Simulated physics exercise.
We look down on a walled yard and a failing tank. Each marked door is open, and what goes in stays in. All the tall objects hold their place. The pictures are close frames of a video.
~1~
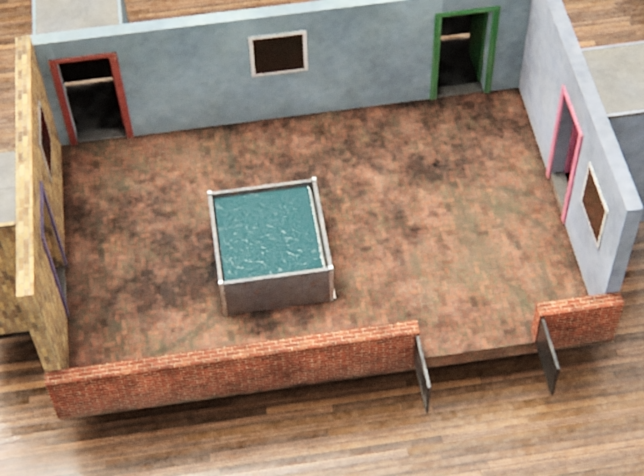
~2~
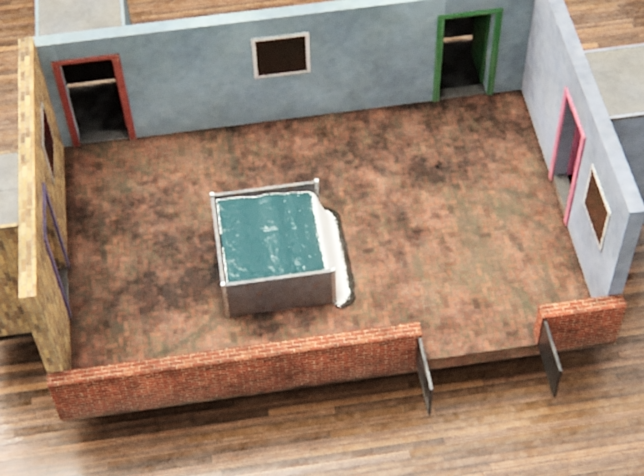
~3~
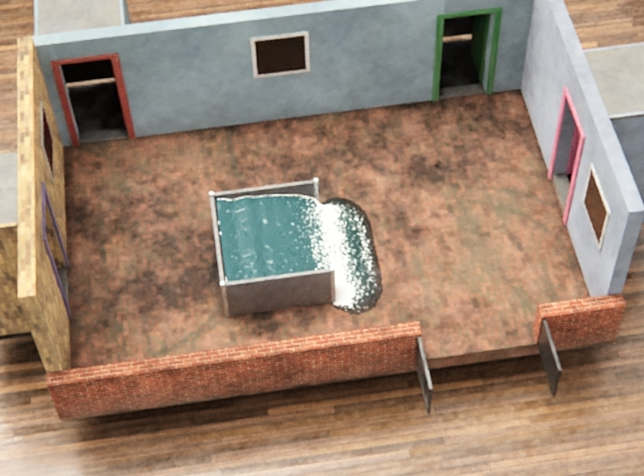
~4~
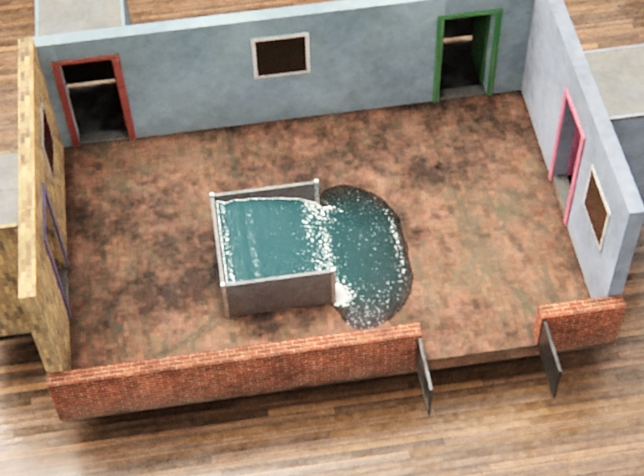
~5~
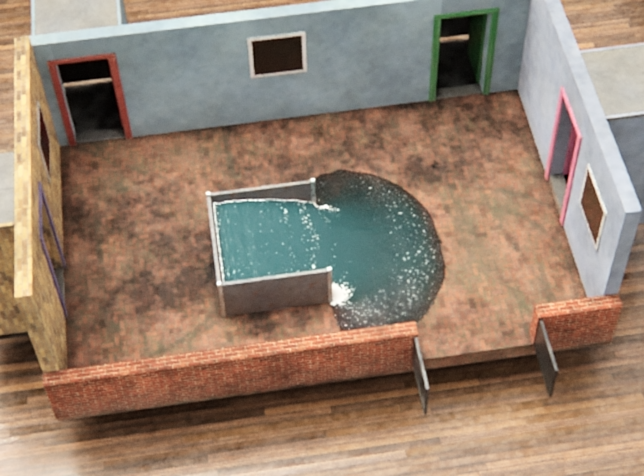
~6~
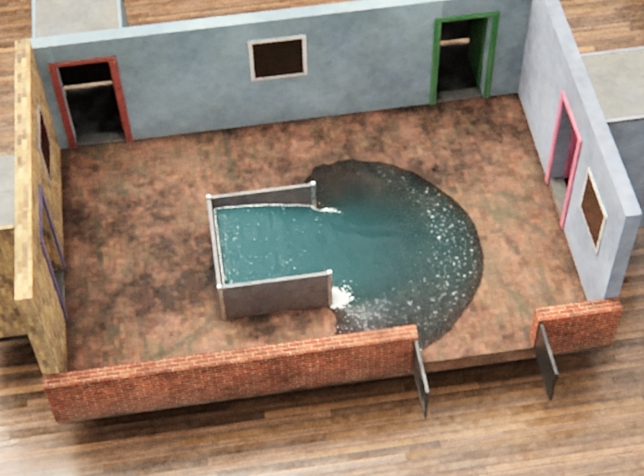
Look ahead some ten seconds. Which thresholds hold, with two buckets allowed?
The pink door takes more than that; the blue door stays under that; the green door takes more than that; the red door stays under that.
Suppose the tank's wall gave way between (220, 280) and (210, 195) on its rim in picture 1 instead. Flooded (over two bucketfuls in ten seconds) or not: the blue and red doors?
My reading: The blue one goes over; the red one goes over.
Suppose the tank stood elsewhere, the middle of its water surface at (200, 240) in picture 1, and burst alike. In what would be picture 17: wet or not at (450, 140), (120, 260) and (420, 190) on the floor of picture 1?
In turn: Flooded, free of water, covered.
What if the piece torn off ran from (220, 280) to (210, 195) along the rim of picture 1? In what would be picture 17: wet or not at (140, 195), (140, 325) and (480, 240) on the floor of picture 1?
In turn: Wet, flooded, clear.
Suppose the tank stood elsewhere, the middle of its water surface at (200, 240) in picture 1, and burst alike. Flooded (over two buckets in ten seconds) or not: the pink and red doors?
Then: The pink door goes over, the red door takes less.
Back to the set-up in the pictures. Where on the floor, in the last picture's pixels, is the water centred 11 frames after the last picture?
Around (426, 242).
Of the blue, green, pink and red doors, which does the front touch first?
First comes the door marked pink.
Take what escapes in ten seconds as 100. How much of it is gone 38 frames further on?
Close to 70 %.
A moment on, water covers 40 % of the floor; the pink door under two buckets in, the blue door not reached, the green door not reached, the red door not reached.
Next, water covers 45 % of the floor; the pink door over two buckets in, the blue door not reached, the green door wet at the sill, nothing in, the red door not reached.
Then, water covers 45 % of the floor; the pink door far over two buckets in, the blue door not reached, the green door over two buckets in, the red door not reached.
Later, water covers 60 % of the floor; the pink door far over two buckets in, the blue door not reached, the green door far over two buckets in, the red door not reached.
In the end, water covers 85 % of the floor; the pink door far over two buckets in, the blue door wet at the sill, nothing in, the green door far over two buckets in, the red door wet at the sill, nothing in.
